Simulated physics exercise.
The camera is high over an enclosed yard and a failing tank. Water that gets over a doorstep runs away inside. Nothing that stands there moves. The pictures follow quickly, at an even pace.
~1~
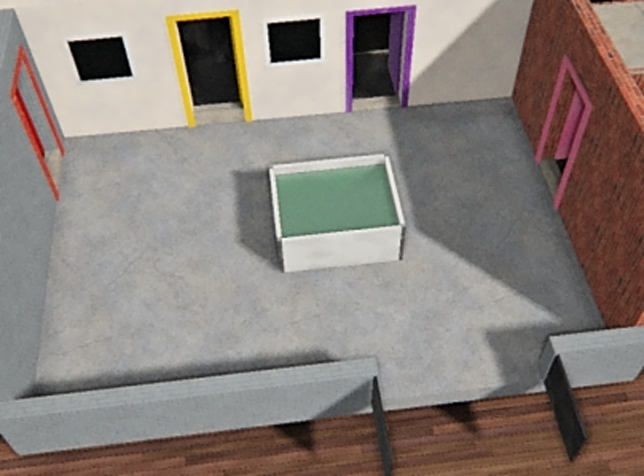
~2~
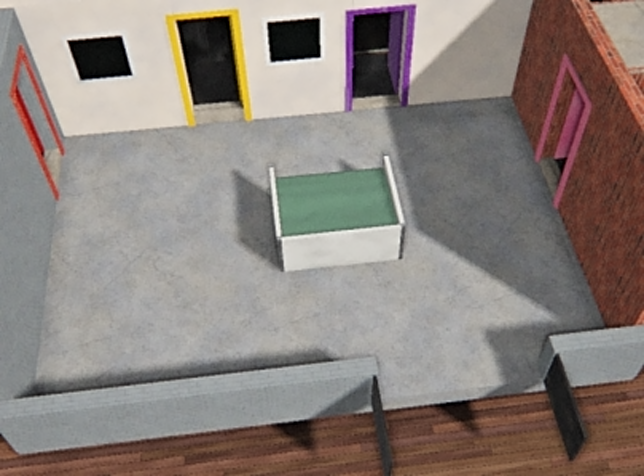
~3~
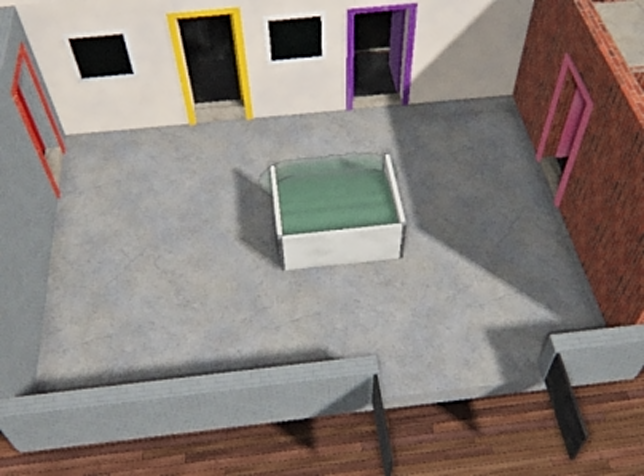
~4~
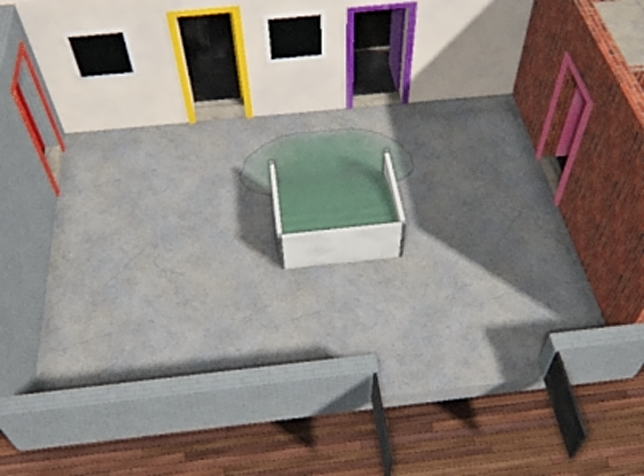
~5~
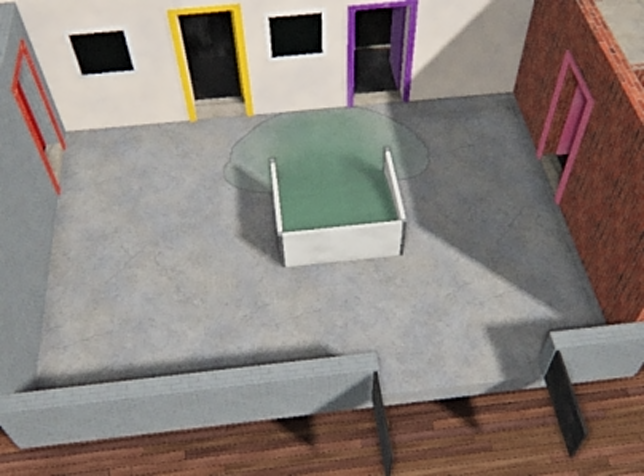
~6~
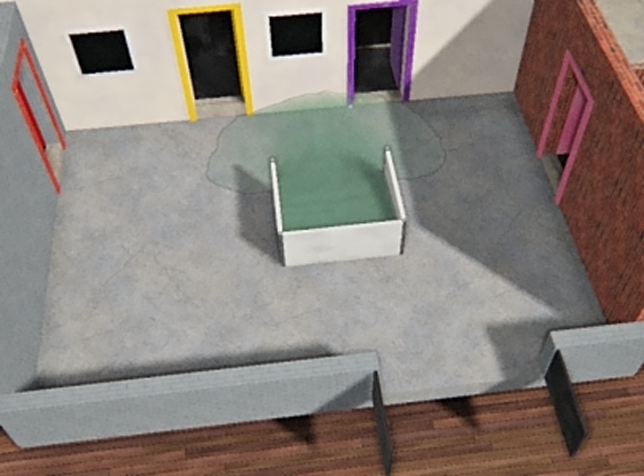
An enclosed grey yard is seen from high above, with a cream wall at the back holding a yellow doorway and a purple one, a red doorway at left, and a pink one in the brick wall at right. A white tank of still green water stands near the middle. Its far side opens and water pours out behind it, spreading in a thin, widening sheet toward the back wall, while the view stays almost still.
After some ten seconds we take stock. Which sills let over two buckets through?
One by one: The pink door holds within the limit; the purple door floods; the yellow door holds within the limit; the red door holds within the limit.
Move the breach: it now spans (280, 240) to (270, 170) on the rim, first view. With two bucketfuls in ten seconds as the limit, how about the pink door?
The pink door is under.
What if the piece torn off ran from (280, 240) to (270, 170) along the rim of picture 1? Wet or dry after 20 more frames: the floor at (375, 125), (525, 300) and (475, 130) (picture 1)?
As listed: Clear, no water, free of water.
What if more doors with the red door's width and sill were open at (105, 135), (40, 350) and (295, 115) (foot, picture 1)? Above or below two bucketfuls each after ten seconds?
In that order: Stays under, lets less in, takes more.
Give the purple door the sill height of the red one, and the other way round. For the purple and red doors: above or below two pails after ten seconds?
The purple door is over; the red door is over.
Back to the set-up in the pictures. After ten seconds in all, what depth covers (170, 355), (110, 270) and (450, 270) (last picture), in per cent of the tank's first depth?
In turn 6, 2 and 4 in a hundred.
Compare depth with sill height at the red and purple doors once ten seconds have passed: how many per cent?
About 10 and 50 per cent.
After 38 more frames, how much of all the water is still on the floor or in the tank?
Roughly 86 per cent.
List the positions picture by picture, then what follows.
The first picture shows still water in the water tank at (335, 199).
In the second picture, water pours out on the water tank's far side and has run to a hidden place.
In the third picture, water pours out on the water tank's far side and has run to a hidden place.
In the fourth picture, water pours out on the water tank's far side and has run to (384, 139).
In the fifth picture, water pours out on the water tank's far side and has run to (351, 110).
In the sixth picture, water pours out on the water tank's far side and has run to (394, 103).
A moment on, water covers 20 % of the floor; the pink door not reached, the purple door over two buckets in, the yellow door wet at the sill, nothing in, the red door not reached.
Next, water covers 25 % of the floor; the pink door not reached, the purple door far over two buckets in, the yellow door wet at the sill, nothing in, the red door not reached.
Then, water covers 45 % of the floor; the pink door wet at the sill, nothing in, the purple door far over two buckets in, the yellow door wet at the sill, nothing in, the red door wet at the sill, nothing in.
Later, water covers 75 % of the floor; the pink door wet at the sill, nothing in, the purple door far over two buckets in, the yellow door wet at the sill, nothing in, the red door wet at the sill, nothing in.
In the end, water covers 95 % of the floor; the pink door wet at the sill, nothing in, the purple door far over two buckets in, the yellow door wet at the sill, nothing in, the red door wet at the sill, nothing in.
